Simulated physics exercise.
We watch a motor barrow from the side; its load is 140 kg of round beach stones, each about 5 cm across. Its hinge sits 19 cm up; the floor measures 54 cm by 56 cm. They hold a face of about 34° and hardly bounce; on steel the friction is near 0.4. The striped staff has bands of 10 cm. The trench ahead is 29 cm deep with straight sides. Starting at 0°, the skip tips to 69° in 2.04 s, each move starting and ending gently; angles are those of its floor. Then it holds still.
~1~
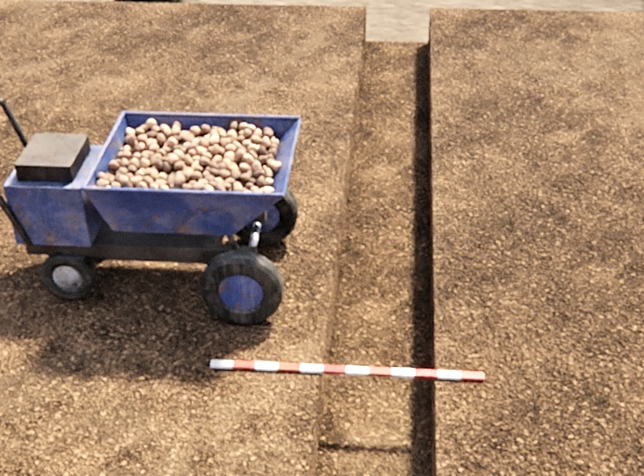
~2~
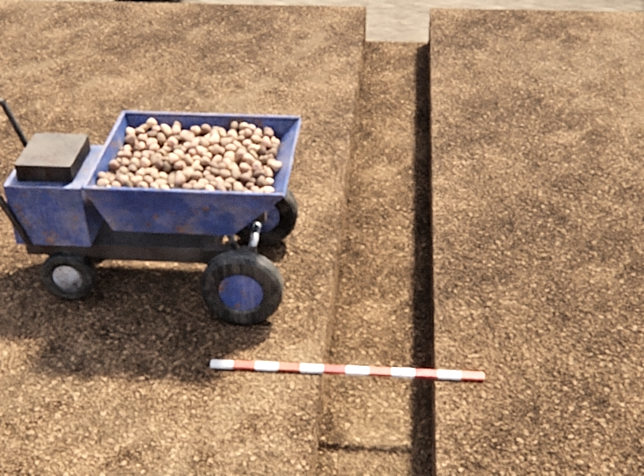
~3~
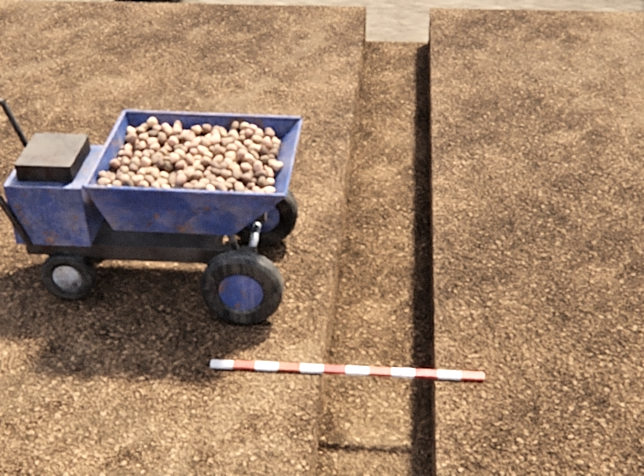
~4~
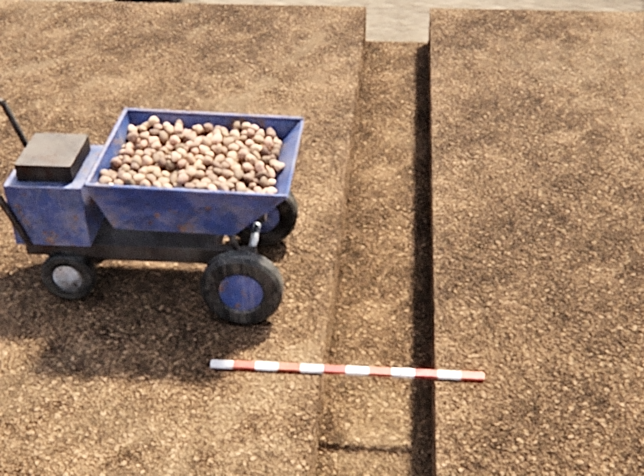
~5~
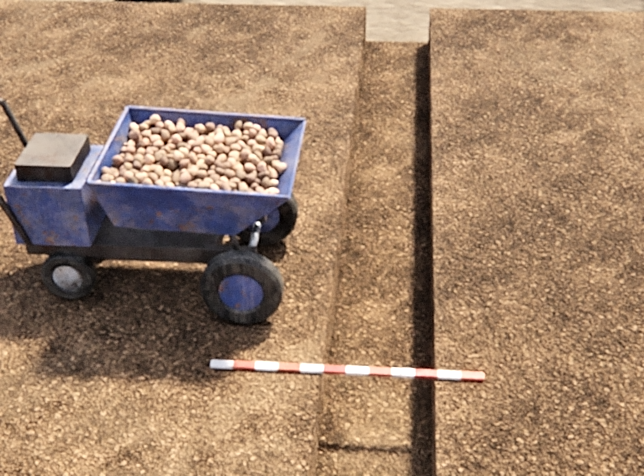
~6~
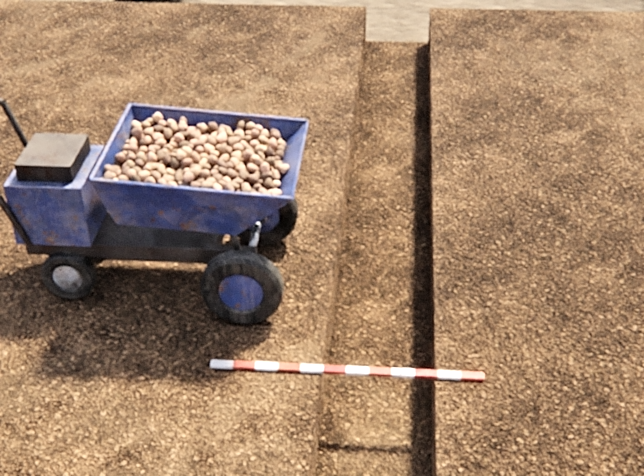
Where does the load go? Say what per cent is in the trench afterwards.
About 90 per cent.
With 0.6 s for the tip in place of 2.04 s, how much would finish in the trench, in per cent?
In that case some 65 per cent.
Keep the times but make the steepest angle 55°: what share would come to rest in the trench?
Then about 90 per cent.
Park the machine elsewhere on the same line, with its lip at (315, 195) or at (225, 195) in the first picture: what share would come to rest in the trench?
Near 50 per cent from the first place, 100 from the second.
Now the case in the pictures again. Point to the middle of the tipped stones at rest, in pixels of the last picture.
Their middle is at about (401, 321).
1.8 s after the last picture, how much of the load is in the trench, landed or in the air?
About 70 per cent by then.
Then, 1.2 s after the last picture the floor is at 58°, 93 % in the skip, 7 % in the trench; the foremost stones are at (409, 282).
Then, 1.8 s after the last picture the floor is at 69°, 18 % in the skip, 72 % in the trench, 10 % past the trench; the foremost stones are at (541, 290).
Then, 2.2 s after the last picture the floor is at 69°, 3 % in the skip, 87 % in the trench, 10 % past the trench; the foremost stones are at (587, 294).
Then, 4.1 s after the last picture the floor is at 69°, 0 % in the skip, 90 % in the trench, 10 % past the trench; the foremost stones are at (599, 297).
